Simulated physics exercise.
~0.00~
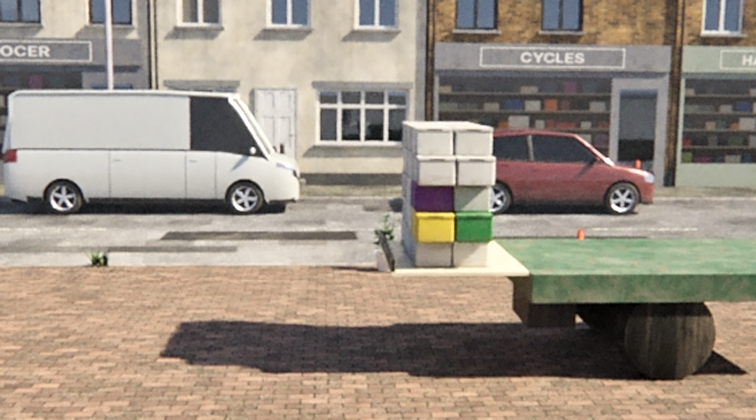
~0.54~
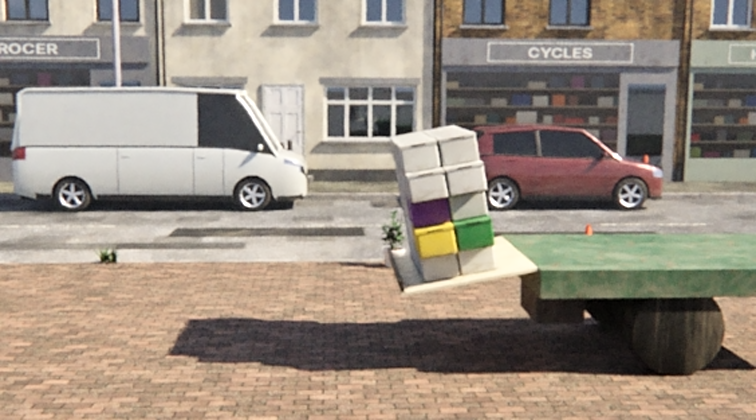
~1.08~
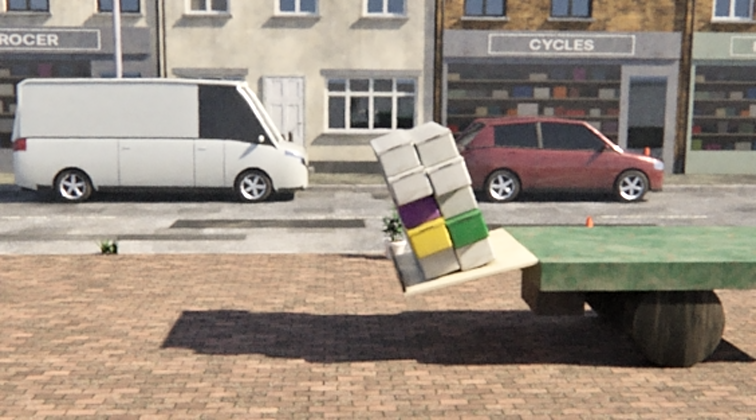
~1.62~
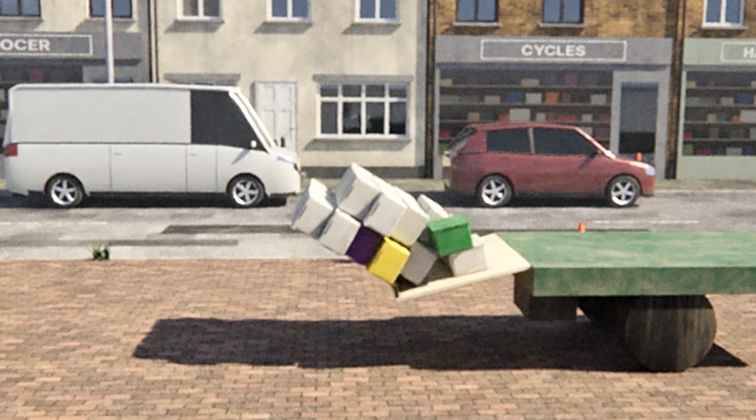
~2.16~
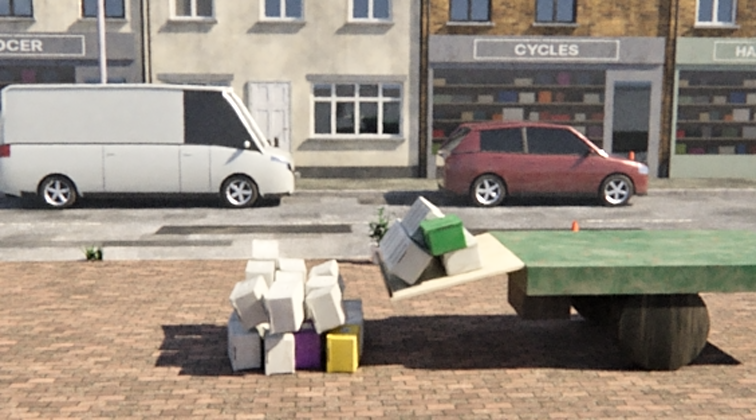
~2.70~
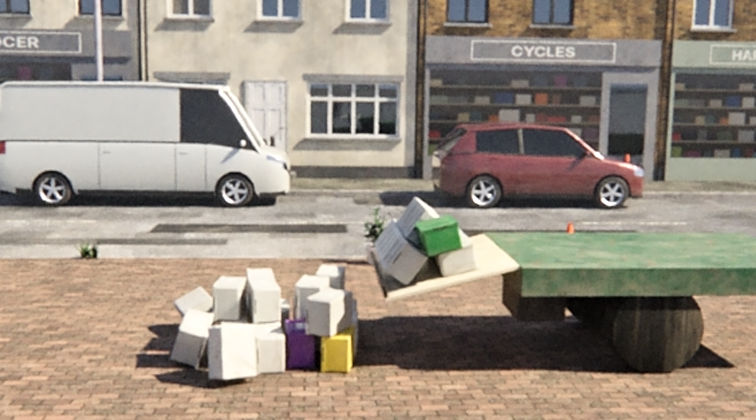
The footage shows a stack of pale lidded totes, with purple, yellow and green ones among them, on a flap that droops leftward; the stack leans and topples, leaving most in a heap on the brick paving, purple and yellow included, while the green tote and a few others stay aboard.
